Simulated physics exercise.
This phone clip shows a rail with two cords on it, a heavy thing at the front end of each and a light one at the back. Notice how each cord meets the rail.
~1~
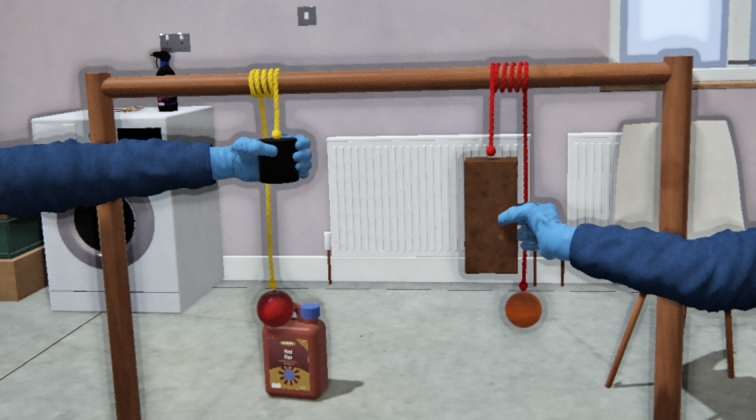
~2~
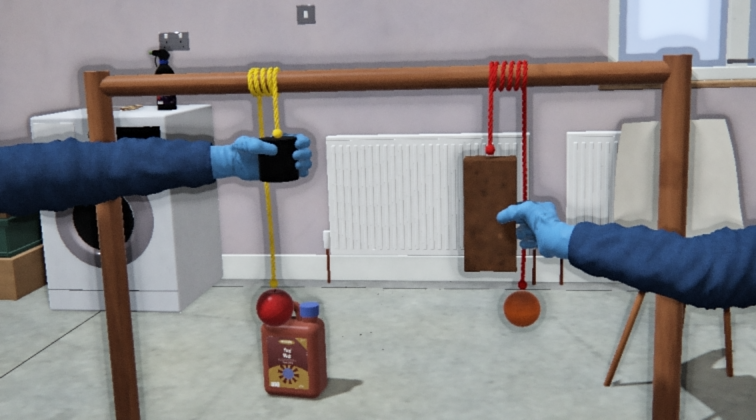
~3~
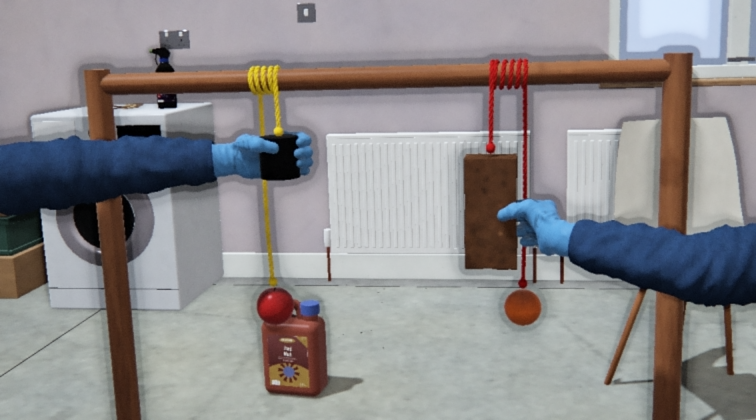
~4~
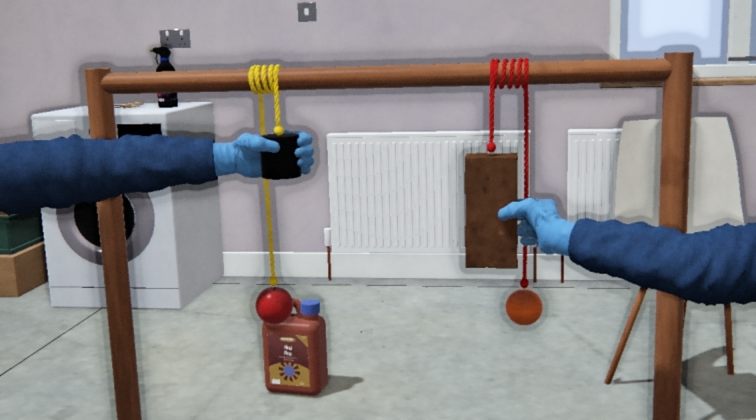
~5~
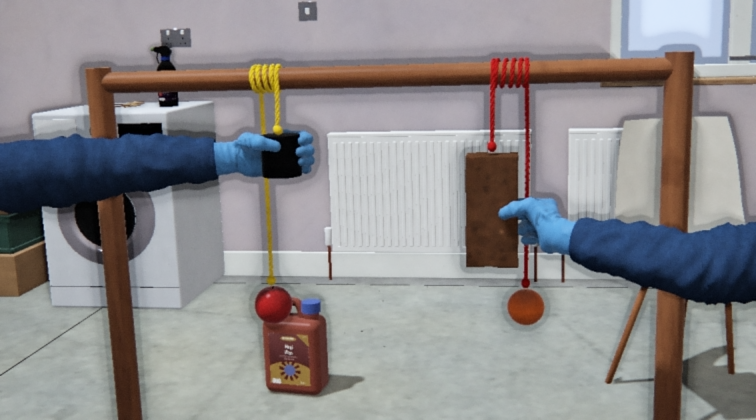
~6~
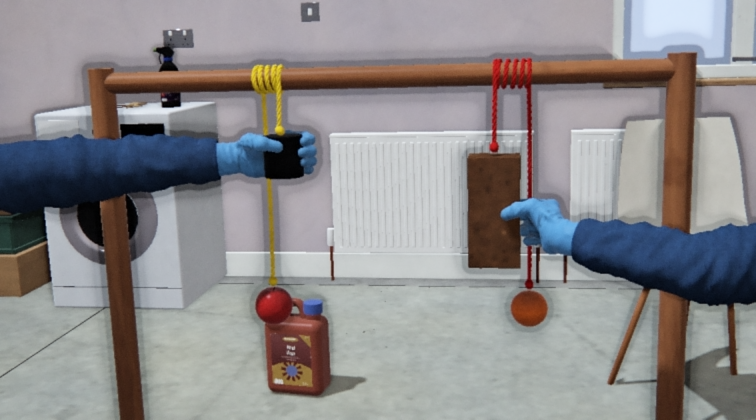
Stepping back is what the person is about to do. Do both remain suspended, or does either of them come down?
After release, the weight remains suspended, the brick remains suspended.
Then, 0.28 s later than the last view, weight in the air near (283, 160); brick in the air near (496, 200).
Then, 0.60 s later than the last view, weight in the air near (282, 160); brick in the air near (498, 206).
Then, 1.12 s later than the last view, weight in the air near (282, 159); brick in the air near (497, 204).
Finally, weight in the air near (282, 159); brick in the air near (498, 205). The weight is held and the brick keeps its height.
